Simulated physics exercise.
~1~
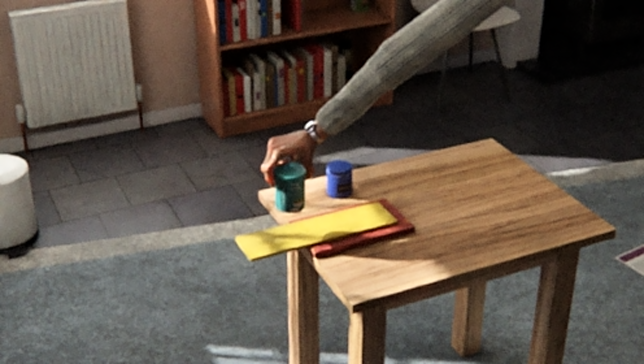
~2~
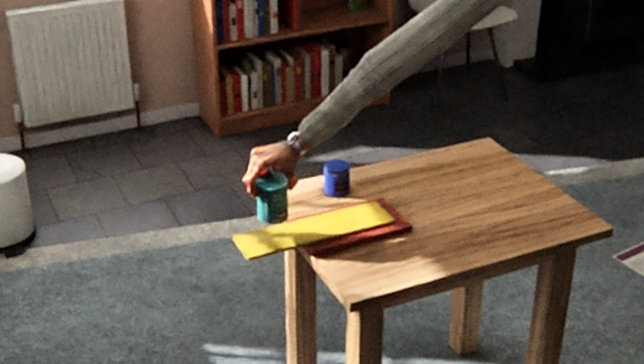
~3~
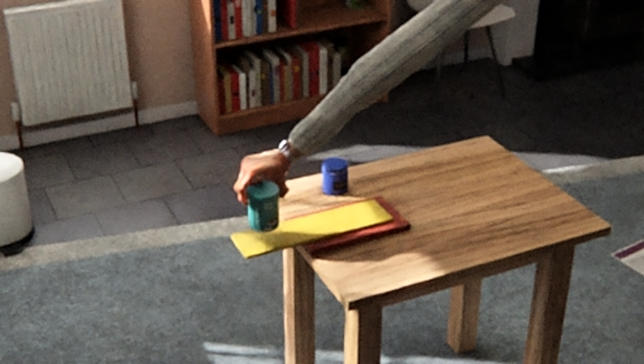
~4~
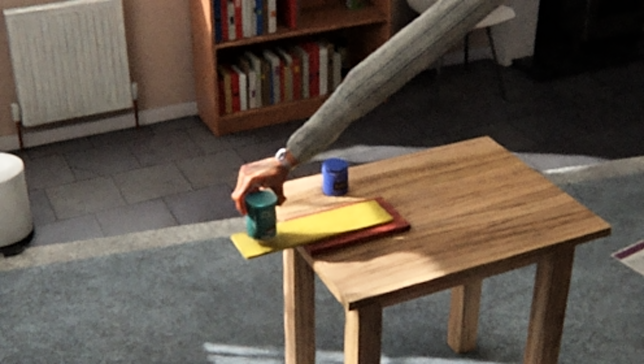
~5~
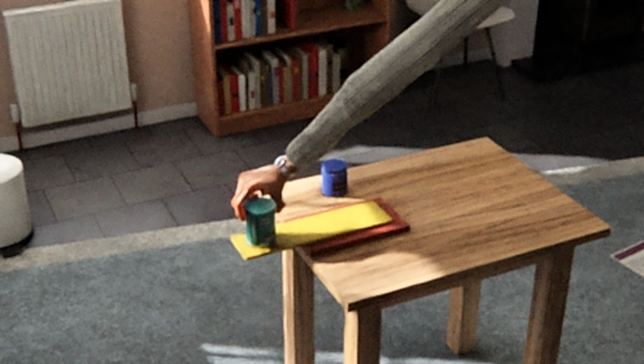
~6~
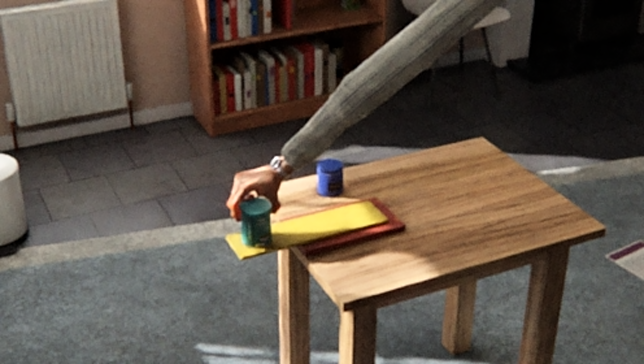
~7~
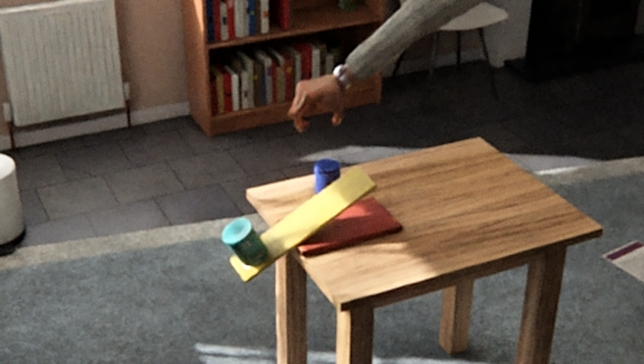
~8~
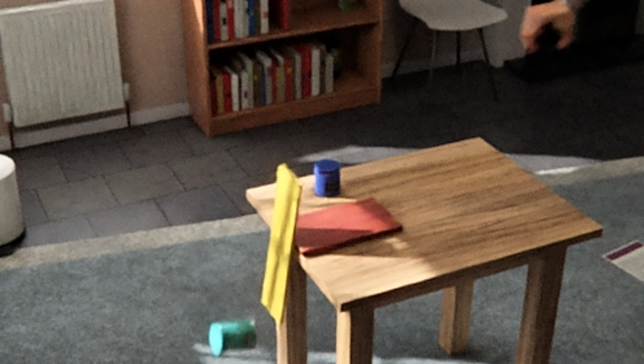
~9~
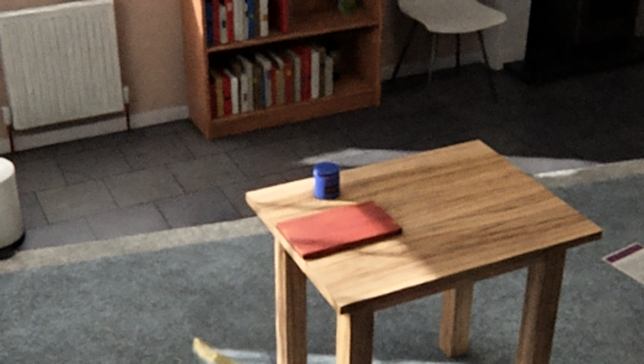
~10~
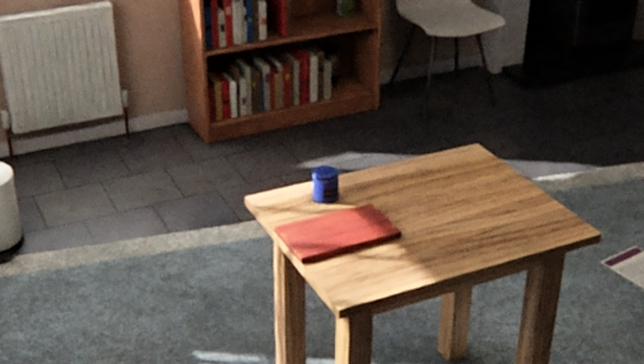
An arm in a grey sleeve reaches from the upper right over a wooden table, seen from above in a room with a radiator and a bookcase. A yellow plank lies partly across a red slab and juts past the table's left edge, with a blue jar standing behind. The hand carries a turquoise tin left and sets it upright on the plank's overhanging end. As the hand lets go and withdraws, the plank tips and the tin leans, then drops toward the floor. The plank swings steeply and falls after it, leaving only the slab and jar on the table.
